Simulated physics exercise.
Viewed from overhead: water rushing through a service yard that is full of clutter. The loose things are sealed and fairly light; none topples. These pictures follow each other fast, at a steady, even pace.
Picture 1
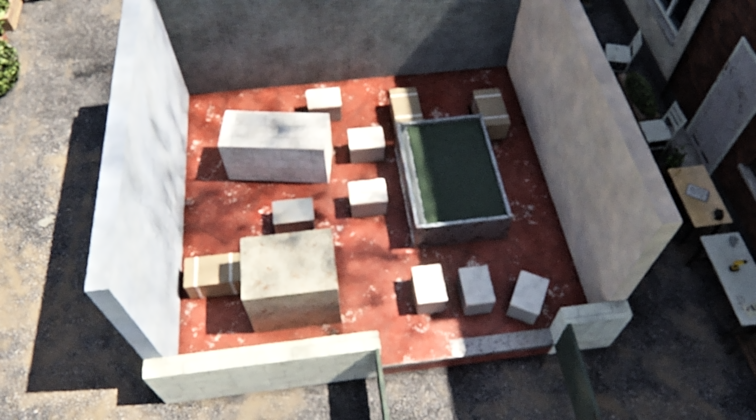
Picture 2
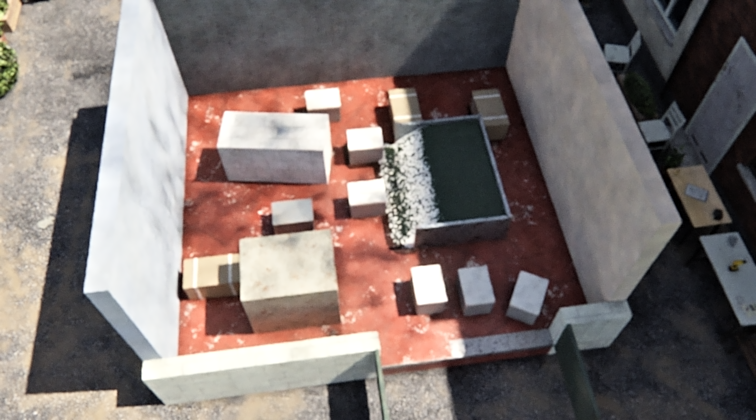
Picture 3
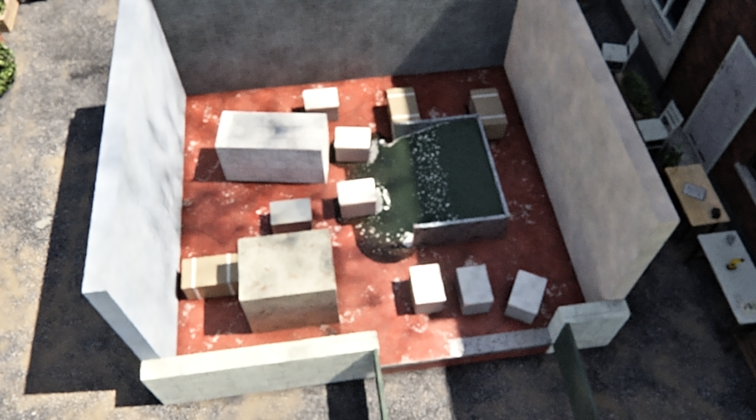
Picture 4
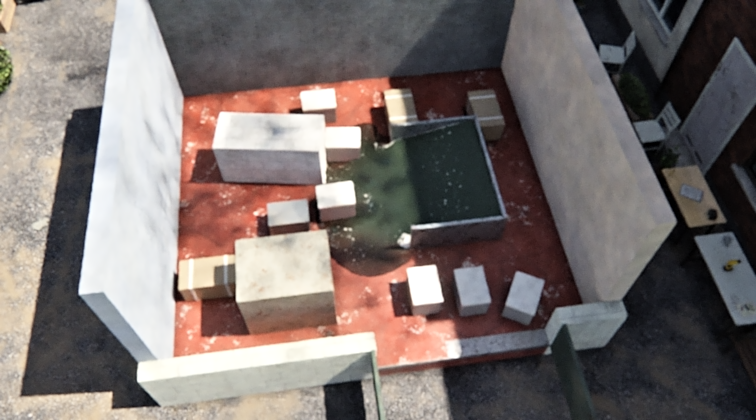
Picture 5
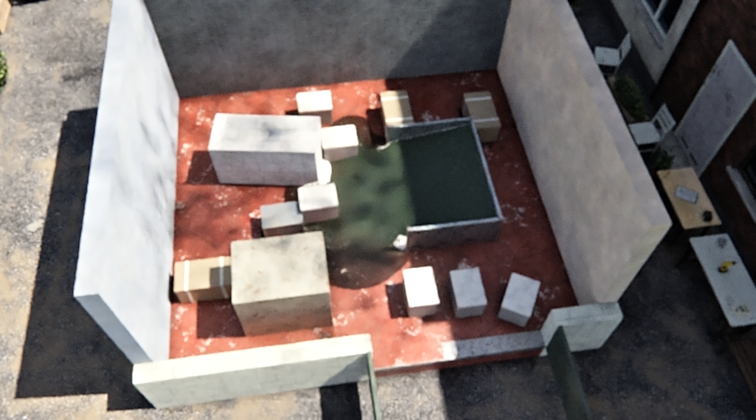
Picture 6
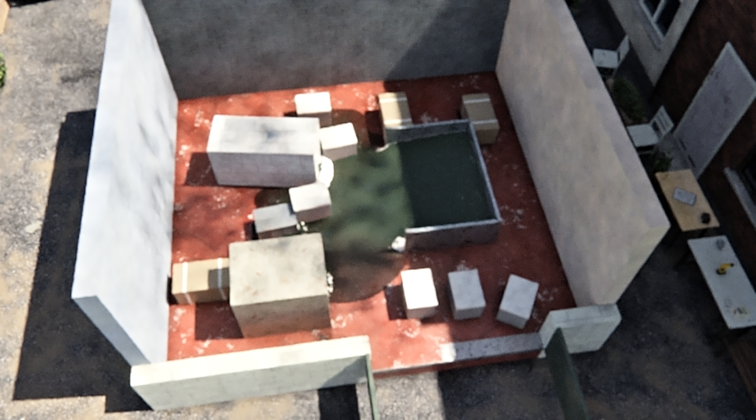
Dark green water burst out of the left side of a low-walled tank and spread across the red floor, pushing two pale boxes leftward toward the larger blocks while most of the clutter stayed put.
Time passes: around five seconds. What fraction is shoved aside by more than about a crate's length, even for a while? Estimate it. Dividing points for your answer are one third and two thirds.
Answer: A share between one and two thirds.
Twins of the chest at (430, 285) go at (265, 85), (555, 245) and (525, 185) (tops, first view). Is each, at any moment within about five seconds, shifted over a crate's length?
So, in order, the copies go a long way, nowhere much, nowhere much.
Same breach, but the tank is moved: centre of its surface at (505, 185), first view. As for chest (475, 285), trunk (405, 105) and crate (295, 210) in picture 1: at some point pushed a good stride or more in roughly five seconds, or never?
Results in order: Never that far / never that far / made it that far.
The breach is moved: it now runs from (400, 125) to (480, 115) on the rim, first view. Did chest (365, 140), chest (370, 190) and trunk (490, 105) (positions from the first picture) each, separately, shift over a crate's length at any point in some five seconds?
First below the mark, then below the mark, then over the mark.
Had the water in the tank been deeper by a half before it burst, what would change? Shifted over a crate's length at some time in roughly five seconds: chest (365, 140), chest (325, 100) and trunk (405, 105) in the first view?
Well, one by one: Carried that far, carried that far, not carried that far.
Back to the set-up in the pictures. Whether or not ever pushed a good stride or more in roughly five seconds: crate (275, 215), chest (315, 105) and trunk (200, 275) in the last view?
In that order: Yes, yes, swept aside.
A moment on, 1 of 10 are well off their spots; 1 afloat.
Next, 4 of 10 are well off their spots; 3 afloat.
Later, 5 of 10 are well off their spots; 4 afloat.
In the end, 5 of 10 are well off their spots, and 5 have been at some point; 5 afloat.
